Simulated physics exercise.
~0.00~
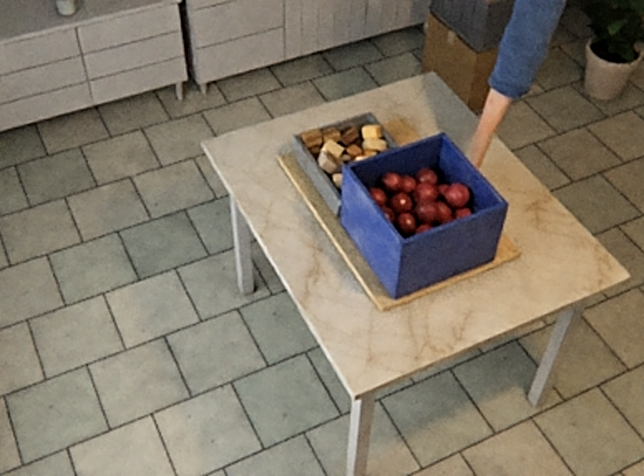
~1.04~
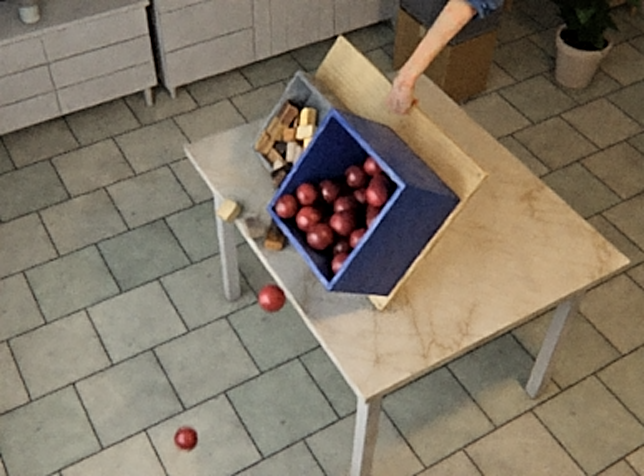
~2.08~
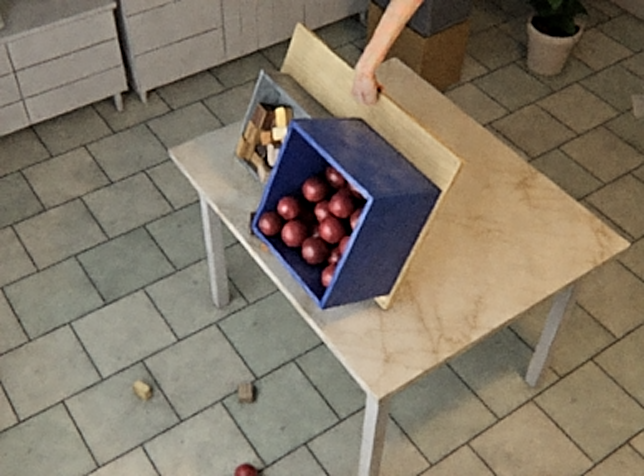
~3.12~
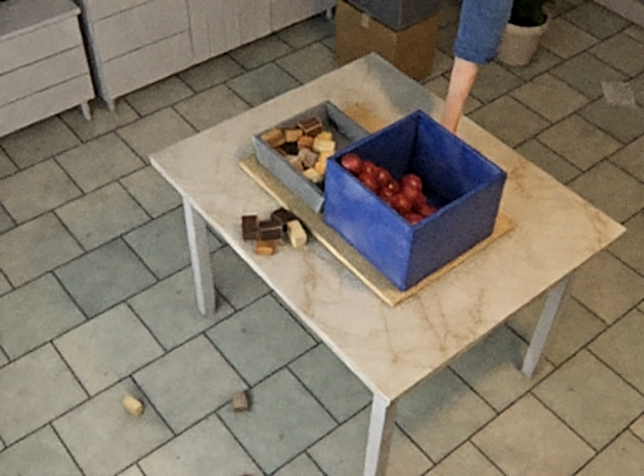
At the start, a blue tray of red apples and a smaller grey tray of wooden blocks sit level on a plywood board on a marble-patterned table. A hand at the far edge tips the board steeply towards the left, and both trays lean over with it. Apples drop past the table towards the tiled floor, while several blocks slide out of the grey tray. Still holding the board steeply tilted, the hand keeps most of the apples leaning inside their tray, with two blocks on the floor. Finally the board lies flat again, with a small cluster of spilled blocks beside it.
